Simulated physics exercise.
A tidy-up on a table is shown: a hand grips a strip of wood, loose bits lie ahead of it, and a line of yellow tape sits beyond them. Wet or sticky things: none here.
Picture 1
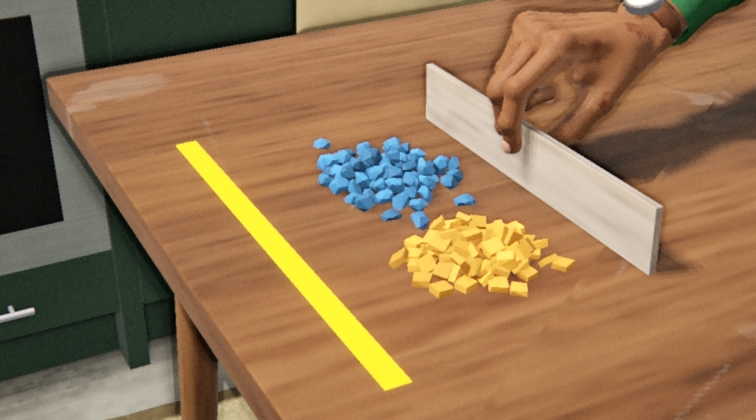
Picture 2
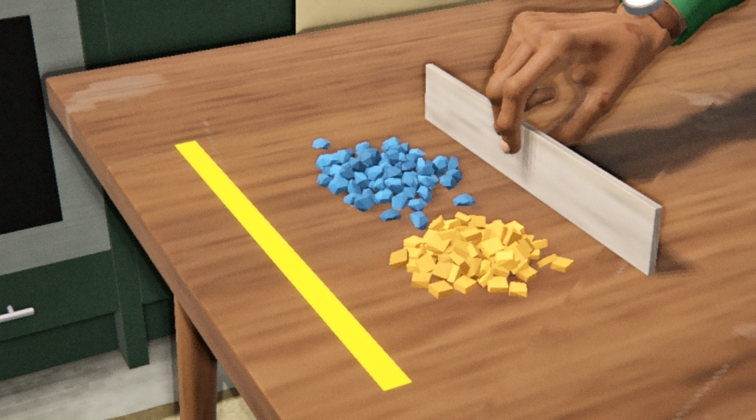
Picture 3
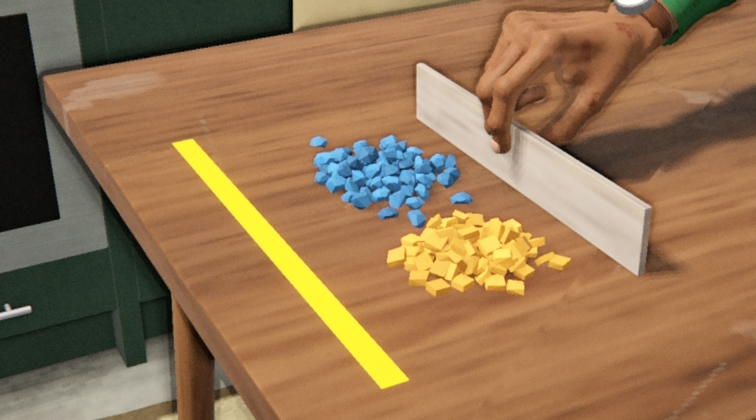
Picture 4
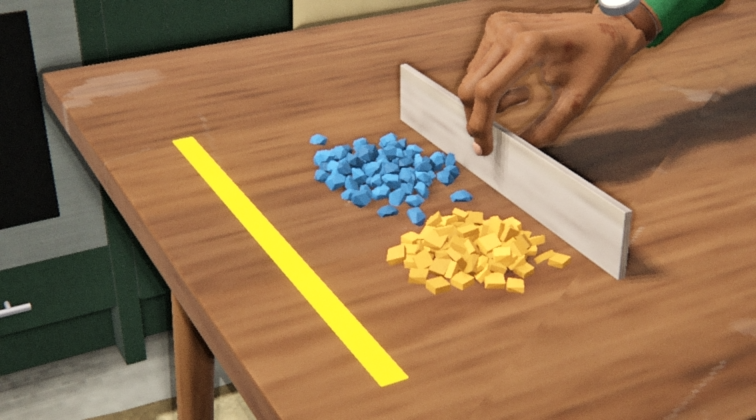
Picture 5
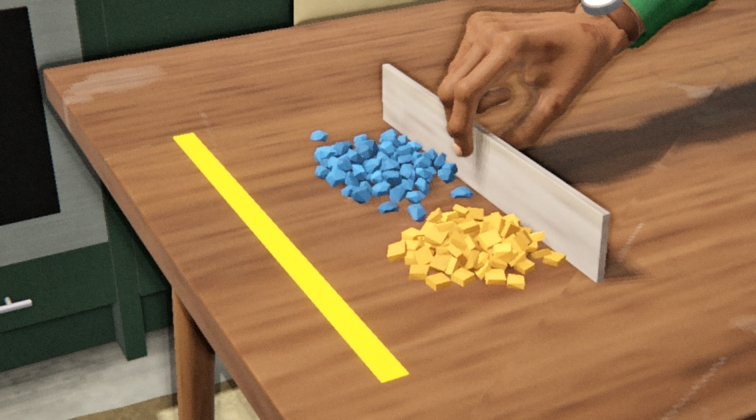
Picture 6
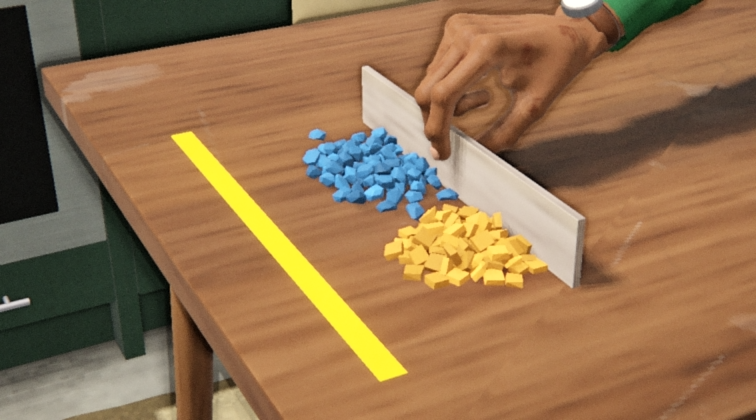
At the start, a hand holds a pale strip of wood upright and still on a wooden table, behind a pile of blue pieces and a pile of yellow-orange bits, with yellow tape beyond them. The hand then slides the strip left, reaching the piles and nudging some nearby pieces slightly left.
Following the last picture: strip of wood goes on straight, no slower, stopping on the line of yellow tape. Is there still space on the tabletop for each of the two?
Front handful: No, part of it goes off the edge. Back handful: No, part of it goes off the edge.
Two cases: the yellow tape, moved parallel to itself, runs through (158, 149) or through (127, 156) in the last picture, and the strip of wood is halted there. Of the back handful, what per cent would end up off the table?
Share off the table is 50 per cent for the first position and 100 per cent for the second.
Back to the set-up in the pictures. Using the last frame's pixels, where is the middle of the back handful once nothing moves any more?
Probably somewhere close to (202, 213).
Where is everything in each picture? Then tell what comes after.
Strip of wood at (637, 227), at rest; yellow tape at (194, 152), about a palm's width from the edge; edge at (180, 273); front handful at (477, 252), many small crackers; back handful at (385, 167), many aquarium stones, in the first frame.
Strip of wood at (636, 227), at rest; back handful at (384, 167), in the second frame.
Strip of wood at (626, 227); front handful at (474, 250), in the third frame.
Strip of wood at (606, 231); back handful at (382, 163), in the fourth frame.
Strip of wood at (585, 233); front handful at (475, 244), in the fifth frame.
Strip of wood at (561, 238); yellow tape at (189, 143); edge at (175, 263); front handful at (463, 246), about a quarter pushed along; back handful at (374, 163), about two thirds pushed along, in the sixth frame.
Then, 0.51 s past the last view, strip of wood still moving, near (356, 154); front handful all on the table, its front near (291, 274); back handful all on the table, its front near (238, 203).
Then, 1.04 s past the last view, strip of wood stopped at the yellow tape; front handful a small part over the edge; back handful a small part over the edge.
Then, 1.32 s past the last view, strip of wood stopped at the yellow tape; front handful about a quarter over the edge; back handful a small part over the edge.
Finally, strip of wood stopped at the yellow tape; front handful about a quarter over the edge; back handful a small part over the edge.
